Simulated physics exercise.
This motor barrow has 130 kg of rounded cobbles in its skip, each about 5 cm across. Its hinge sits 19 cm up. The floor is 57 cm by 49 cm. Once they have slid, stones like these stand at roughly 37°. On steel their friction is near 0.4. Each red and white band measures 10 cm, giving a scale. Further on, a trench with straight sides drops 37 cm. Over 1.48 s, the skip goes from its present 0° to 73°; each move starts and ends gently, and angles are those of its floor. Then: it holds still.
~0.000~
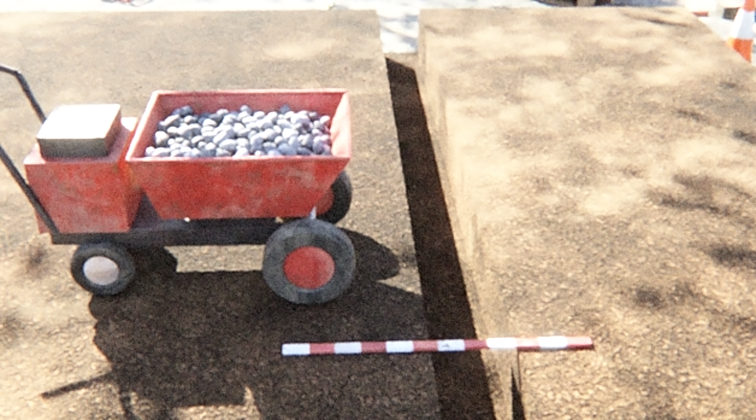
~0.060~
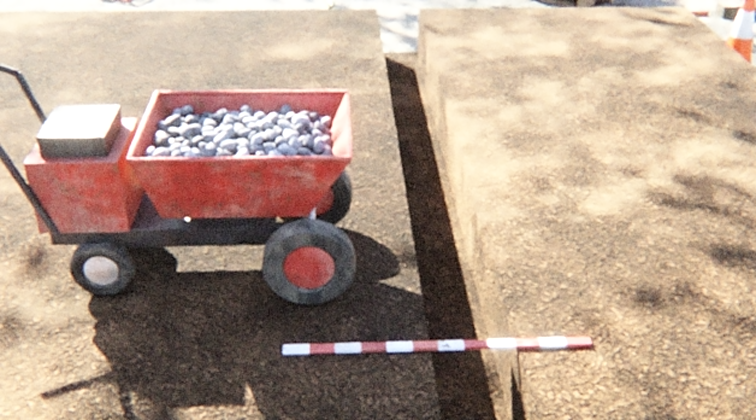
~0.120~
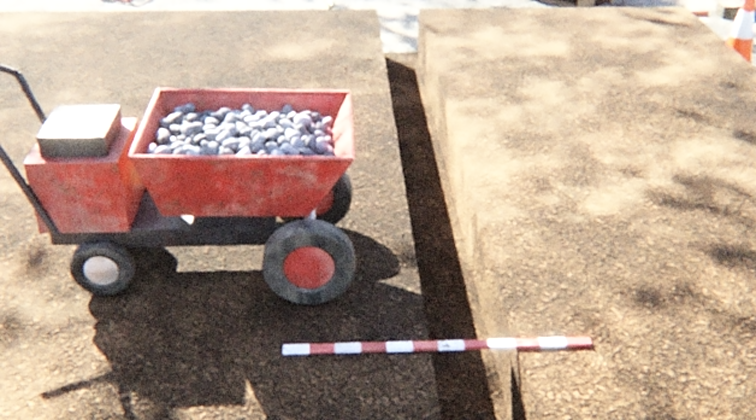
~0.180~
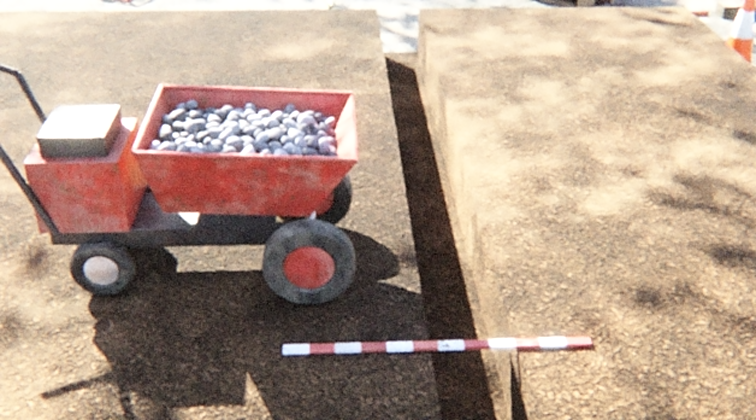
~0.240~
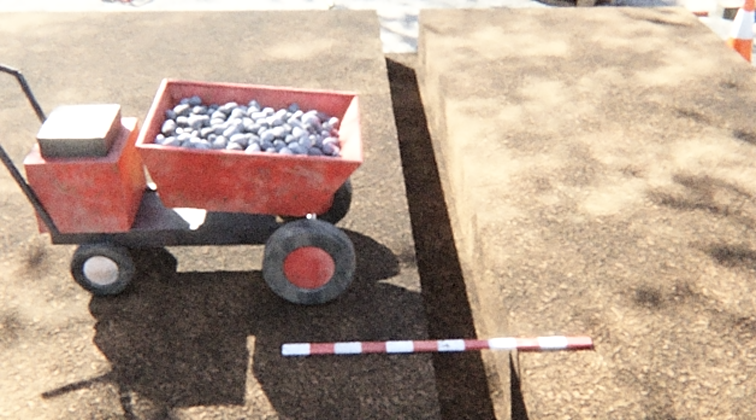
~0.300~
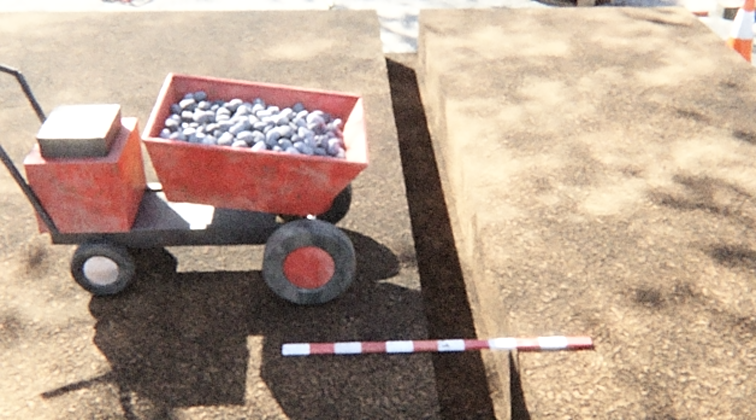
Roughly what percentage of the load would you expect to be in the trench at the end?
I'd expect around 91 per cent.
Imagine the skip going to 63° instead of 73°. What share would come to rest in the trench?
Close to 60 per cent then.
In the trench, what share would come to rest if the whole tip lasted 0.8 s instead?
Expected share: Around 75%.
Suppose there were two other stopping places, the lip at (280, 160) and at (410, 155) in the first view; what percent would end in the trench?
Roughly 65 in a hundred from the first, 40 in a hundred from the second.
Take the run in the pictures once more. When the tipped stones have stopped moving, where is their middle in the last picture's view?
The stones end up centred near (460, 307).
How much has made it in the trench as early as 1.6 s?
Roughly 40 percent of the load.
After 1.1 s the floor is at 62°; 99 % in the skip, 1 % in the trench; the foremost stones are at (445, 210).
After 1.6 s the floor is at 73°; 56 % in the skip, 40 % in the trench, 4 % past the trench; the foremost stones are at (531, 262).
After 1.9 s the floor is at 73°; 28 % in the skip, 62 % in the trench, 9 % past the trench; the foremost stones are at (609, 272).
After 3.9 s the floor is at 73°; 0 % in the skip, 91 % in the trench, 9 % past the trench; the foremost stones are at (647, 275).
